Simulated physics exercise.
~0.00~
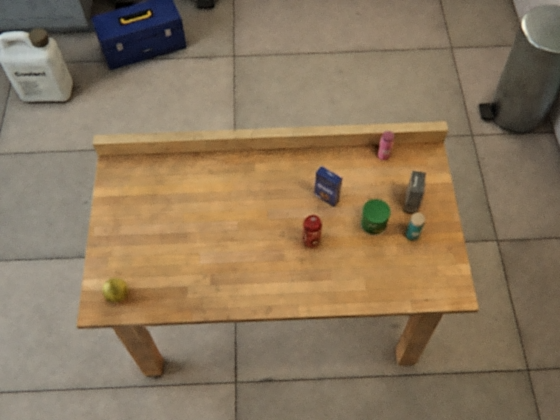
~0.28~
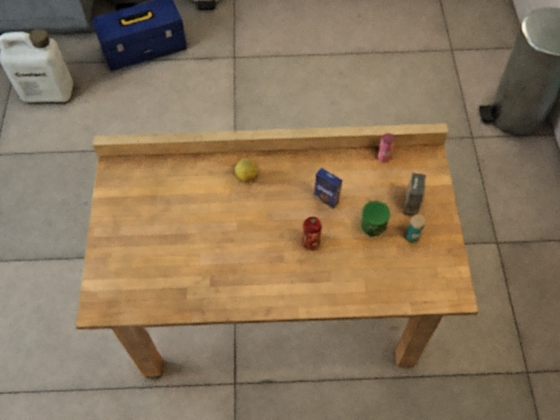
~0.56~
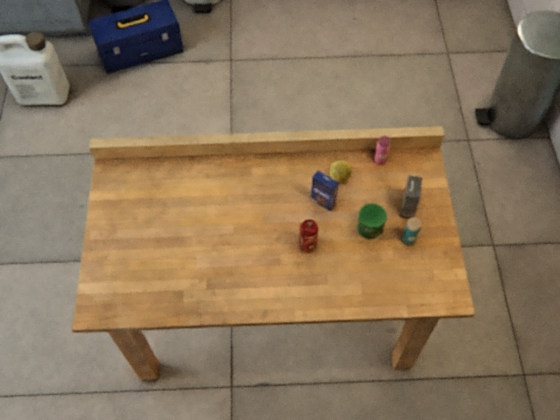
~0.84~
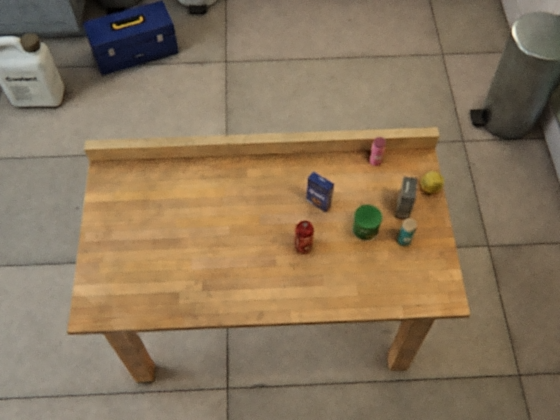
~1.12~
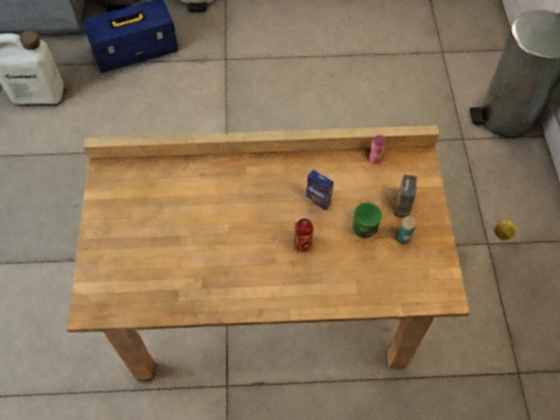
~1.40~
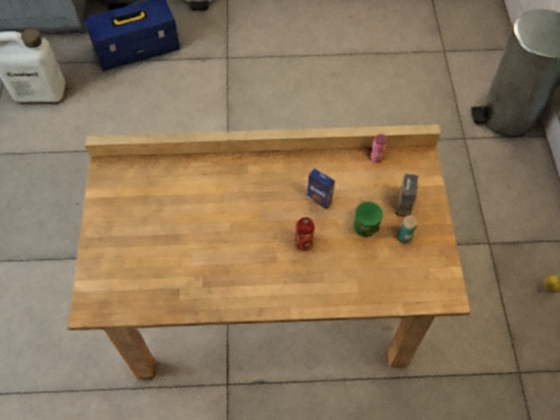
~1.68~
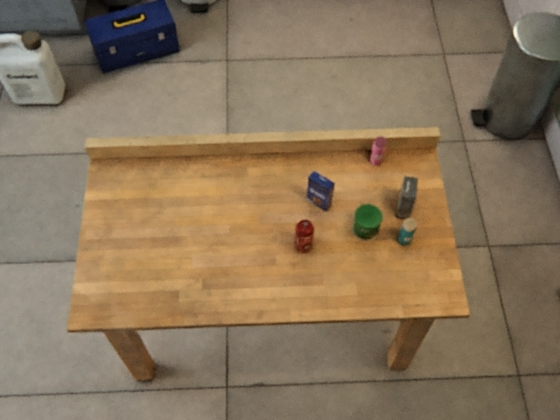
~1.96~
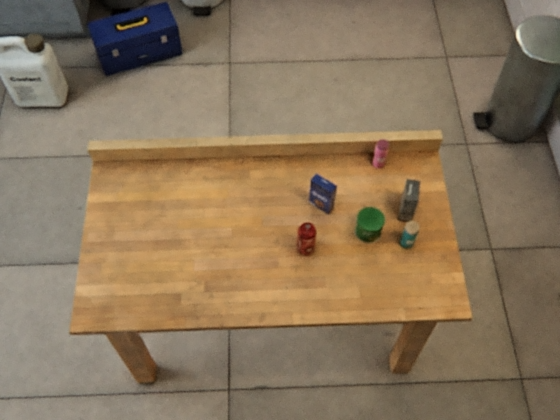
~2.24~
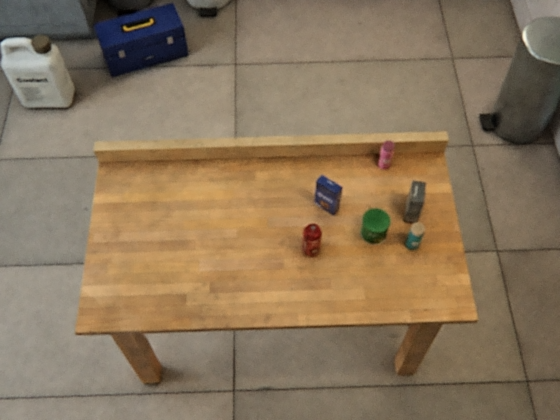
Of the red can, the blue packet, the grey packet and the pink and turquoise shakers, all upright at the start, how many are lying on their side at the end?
None of them are. The can, both packets and both shakers are all still upright at the end.
